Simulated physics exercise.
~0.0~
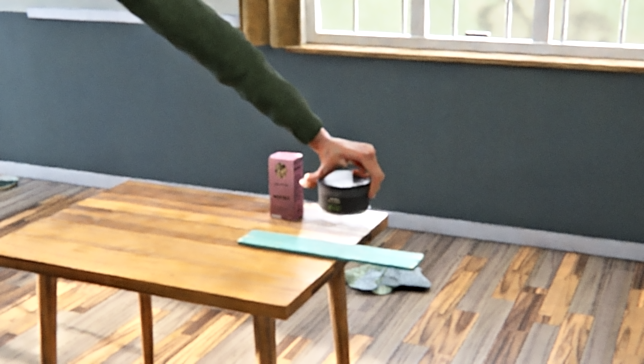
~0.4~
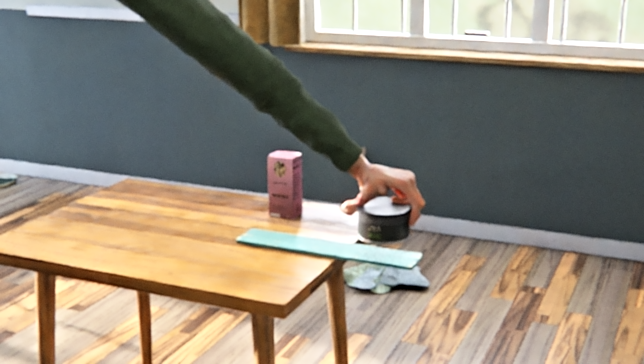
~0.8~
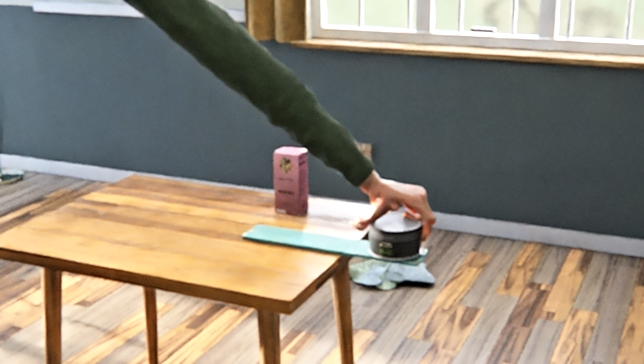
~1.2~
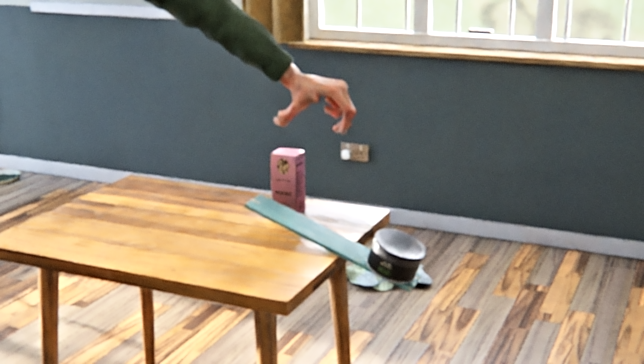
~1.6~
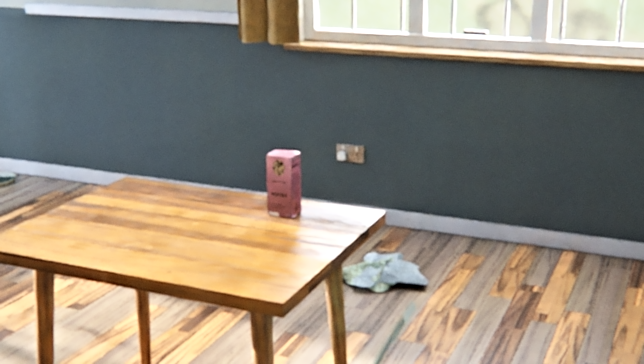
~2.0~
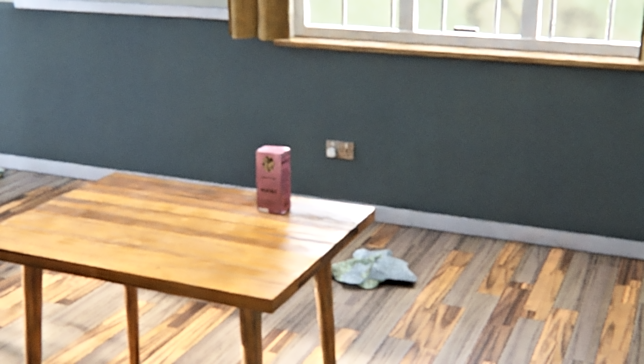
A flat turquoise board juts out past the right end of a wooden table in a home room with a dark grey wall, a window and a patterned wood floor, seen from a slightly swaying camera. A pink carton stands near the table's far edge, and a crumpled pale cloth lies on the floor beyond. An arm in a dark green sleeve carries a black tub rightward and lowers it onto the board's overhanging end. The hand lets go and draws back as the board tilts, its outer end dipping. Board and tub drop off the table, leaving the carton still standing.
